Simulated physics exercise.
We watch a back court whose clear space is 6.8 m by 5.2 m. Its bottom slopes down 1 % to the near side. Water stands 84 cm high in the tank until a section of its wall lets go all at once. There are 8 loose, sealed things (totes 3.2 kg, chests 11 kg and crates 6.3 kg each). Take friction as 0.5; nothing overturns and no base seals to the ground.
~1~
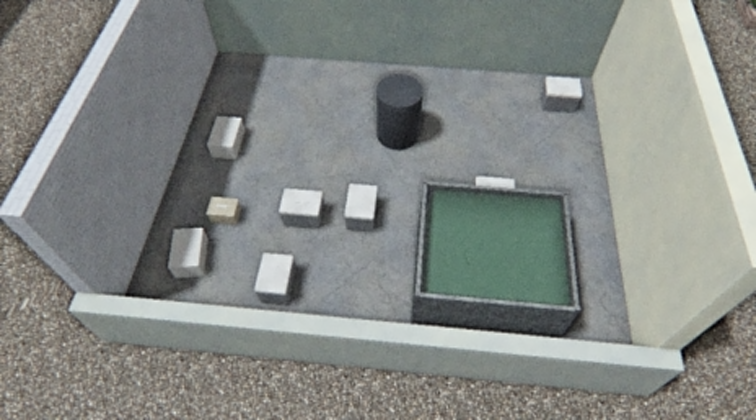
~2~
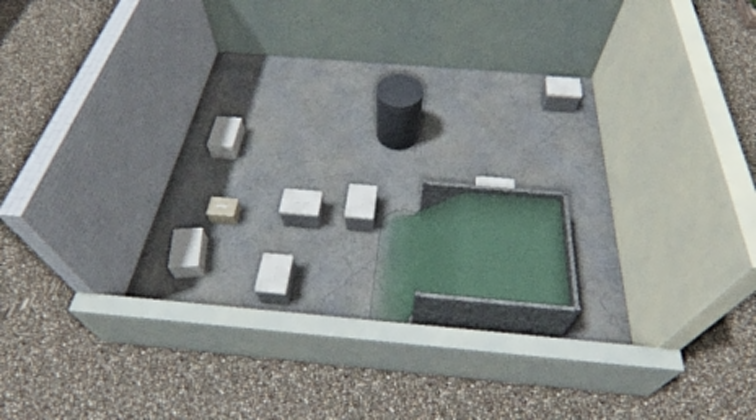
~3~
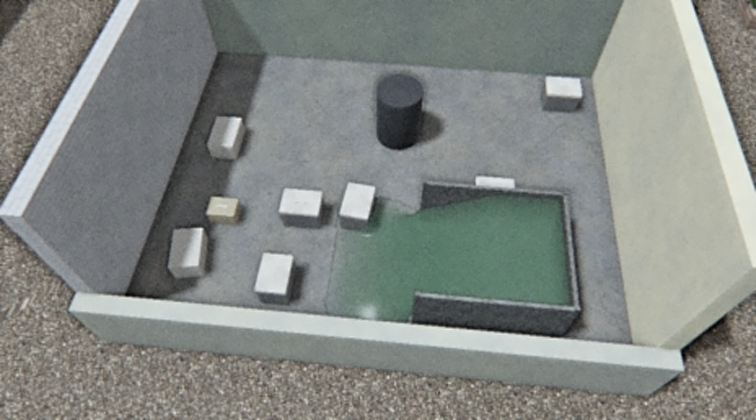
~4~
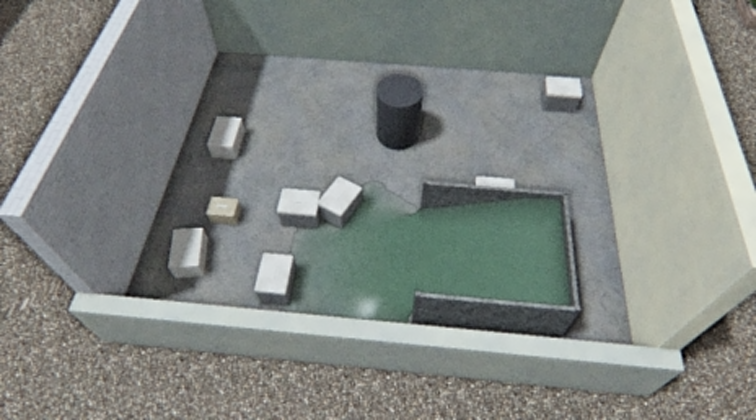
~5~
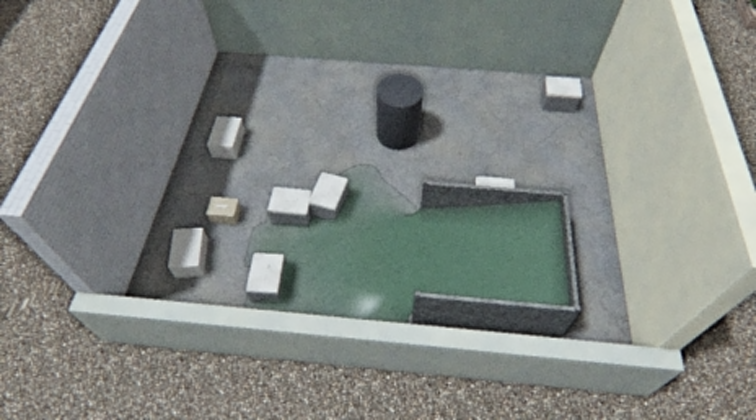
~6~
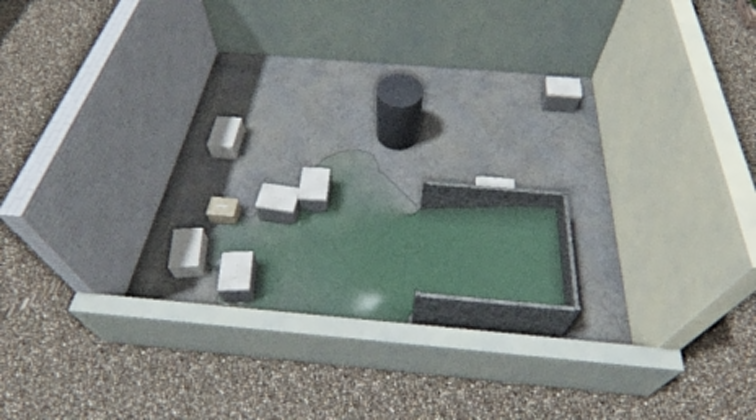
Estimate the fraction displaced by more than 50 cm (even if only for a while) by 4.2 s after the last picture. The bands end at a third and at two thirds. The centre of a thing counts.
It is at least two thirds.
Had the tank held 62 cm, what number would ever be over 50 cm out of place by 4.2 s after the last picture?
Then 6.
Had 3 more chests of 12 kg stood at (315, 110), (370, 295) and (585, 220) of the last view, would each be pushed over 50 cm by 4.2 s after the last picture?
In turn: Over, more, under.
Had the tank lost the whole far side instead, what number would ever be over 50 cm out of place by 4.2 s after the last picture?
In that case 3 of them.
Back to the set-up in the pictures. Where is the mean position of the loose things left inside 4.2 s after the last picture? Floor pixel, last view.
Near (385, 128).
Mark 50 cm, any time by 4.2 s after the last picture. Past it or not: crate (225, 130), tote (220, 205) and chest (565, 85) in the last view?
In turn: Over, more, less.
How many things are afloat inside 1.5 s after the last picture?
6 of them.
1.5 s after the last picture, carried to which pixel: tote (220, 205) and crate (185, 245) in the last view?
Near (187, 146) and (149, 198).
Then, 0.4 s after the last picture 4 of 8 are over 50 cm from their spots; 0 afloat.
Then, 1.5 s after the last picture 6 of 8 are over 50 cm from their spots; 6 afloat.
Then, 2.8 s after the last picture 5 of 8 are over 50 cm from their spots; 6 afloat.
Then, 4.2 s after the last picture 6 of 8 are over 50 cm from their spots, and 6 have been at some point; 5 afloat.
